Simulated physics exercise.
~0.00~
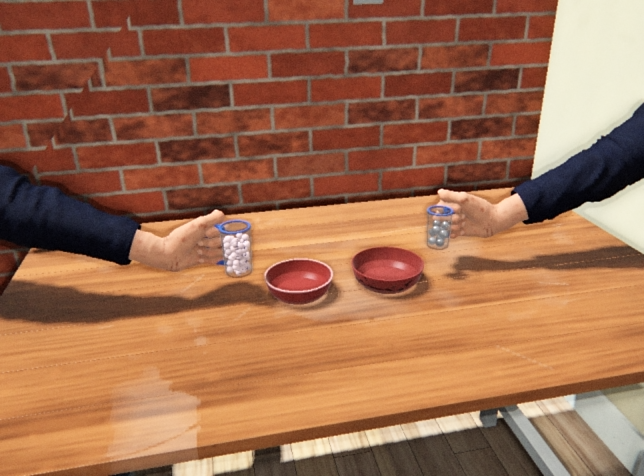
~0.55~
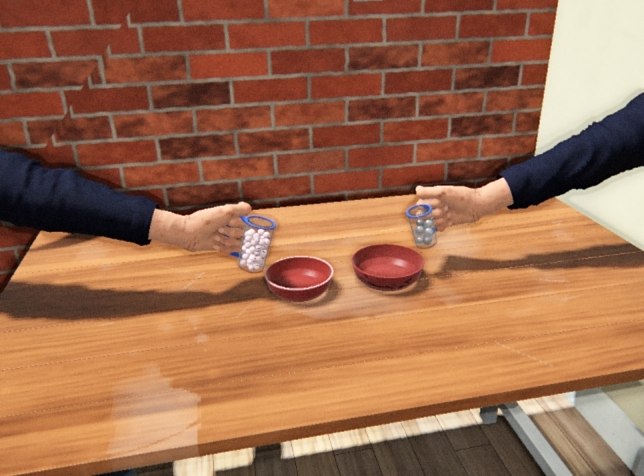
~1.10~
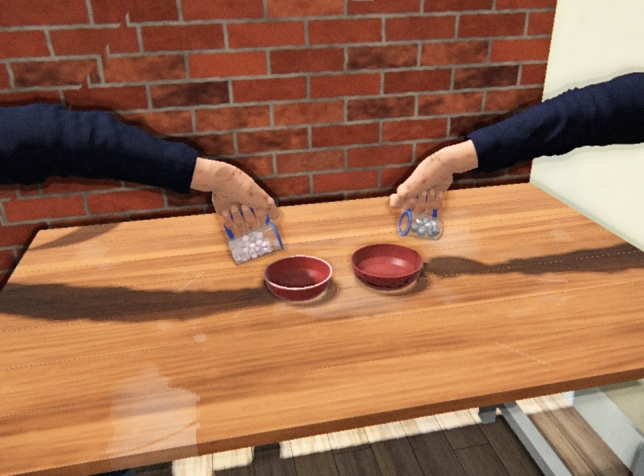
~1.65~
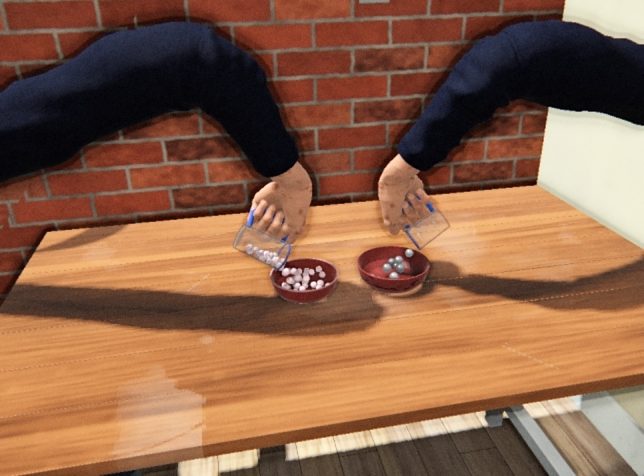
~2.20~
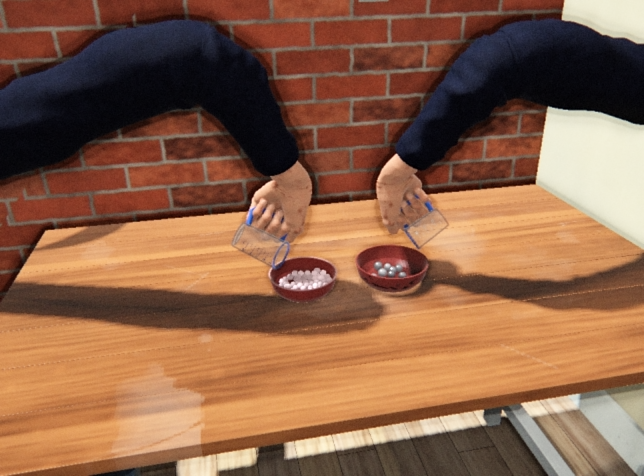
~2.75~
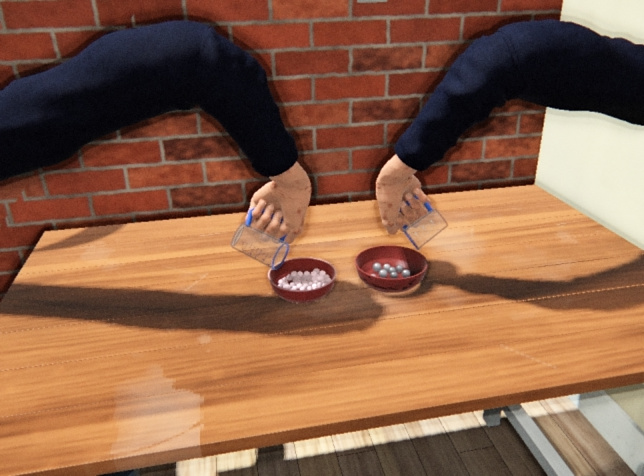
The clip shows two hands holding clear cups of small balls, whitish on the left and grey on the right, above a wooden table, then tipping them over two red bowls. The balls tumble out and settle in the bowls, leaving both cups empty and upside down.
